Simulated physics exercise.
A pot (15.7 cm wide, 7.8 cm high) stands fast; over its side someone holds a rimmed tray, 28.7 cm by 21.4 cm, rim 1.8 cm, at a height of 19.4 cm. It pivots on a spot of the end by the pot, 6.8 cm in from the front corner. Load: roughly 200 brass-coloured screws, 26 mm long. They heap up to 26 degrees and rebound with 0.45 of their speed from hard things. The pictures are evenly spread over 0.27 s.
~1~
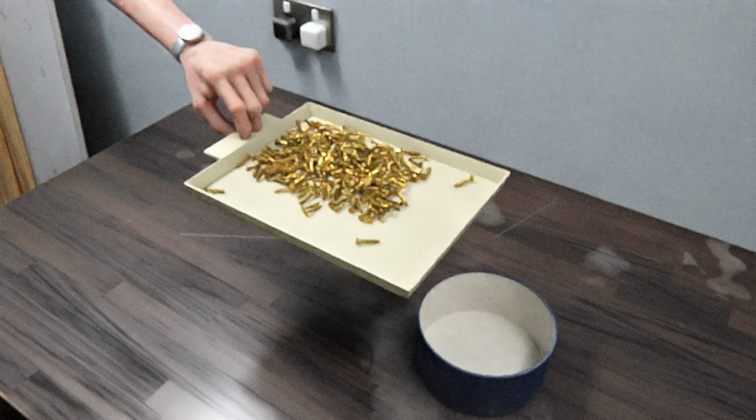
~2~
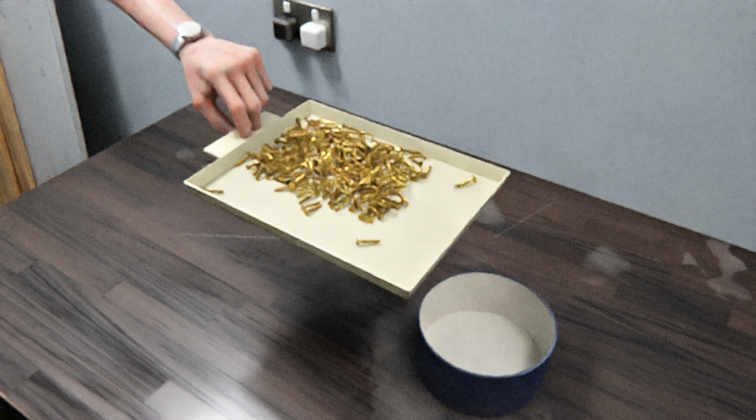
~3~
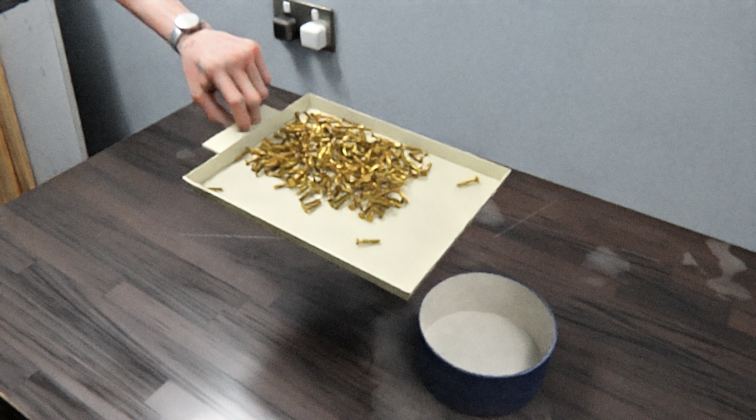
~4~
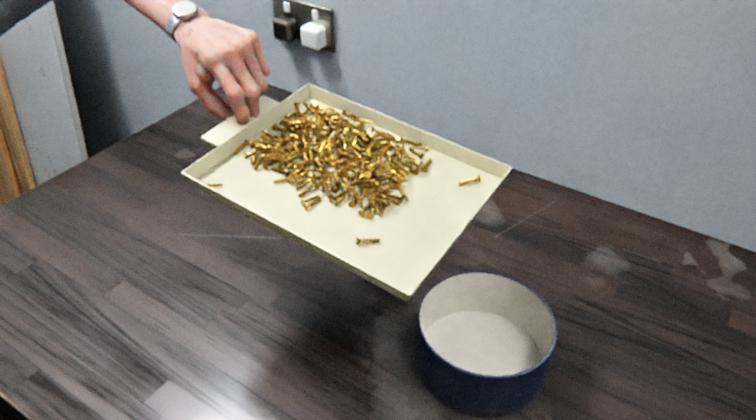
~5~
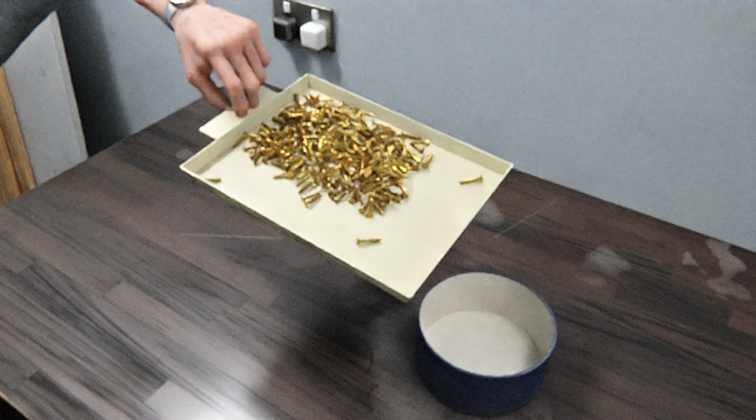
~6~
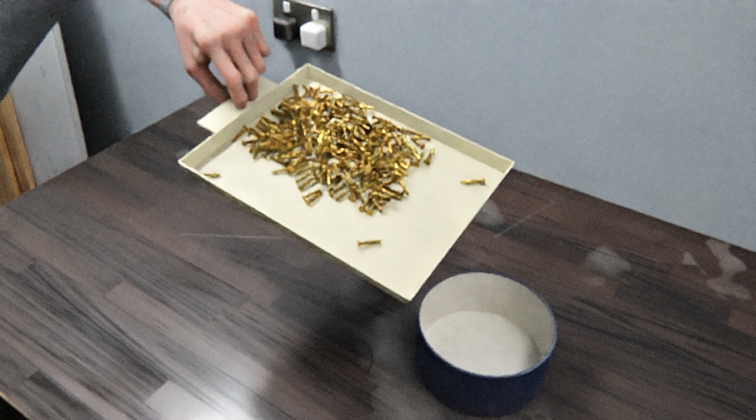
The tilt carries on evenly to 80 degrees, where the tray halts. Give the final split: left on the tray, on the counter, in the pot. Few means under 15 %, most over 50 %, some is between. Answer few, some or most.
Left on the tray: Few; on the counter: Most; in the pot: Few.
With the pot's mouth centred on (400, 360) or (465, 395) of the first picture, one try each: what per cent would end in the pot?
About 100 and 75 per cent.
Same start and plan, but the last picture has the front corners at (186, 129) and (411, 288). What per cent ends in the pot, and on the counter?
Pot 55, counter 35.
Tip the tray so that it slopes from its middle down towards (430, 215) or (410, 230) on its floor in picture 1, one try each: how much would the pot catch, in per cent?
About 70 and 60 per cent.
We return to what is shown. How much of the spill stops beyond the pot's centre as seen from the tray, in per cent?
Roughly 30 per cent.
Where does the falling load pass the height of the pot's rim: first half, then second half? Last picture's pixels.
At about (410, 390), then at (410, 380).
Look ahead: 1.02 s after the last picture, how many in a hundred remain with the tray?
Some 60 per cent of the load.
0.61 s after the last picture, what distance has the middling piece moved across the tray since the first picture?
Some 14 cm.
Then, 0.61 s after the last picture, tilt 43 degrees; the tray holds 100 %, the pot 0 %.
Then, 1.02 s after the last picture, tilt 65 degrees; the tray holds 60 %, the pot 5 %.
Then, 1.51 s after the last picture, tilt 80 degrees; the tray holds 5 %, the pot 5 %.
In the end, tray 0 %, counter 95 %, pot 5 %.
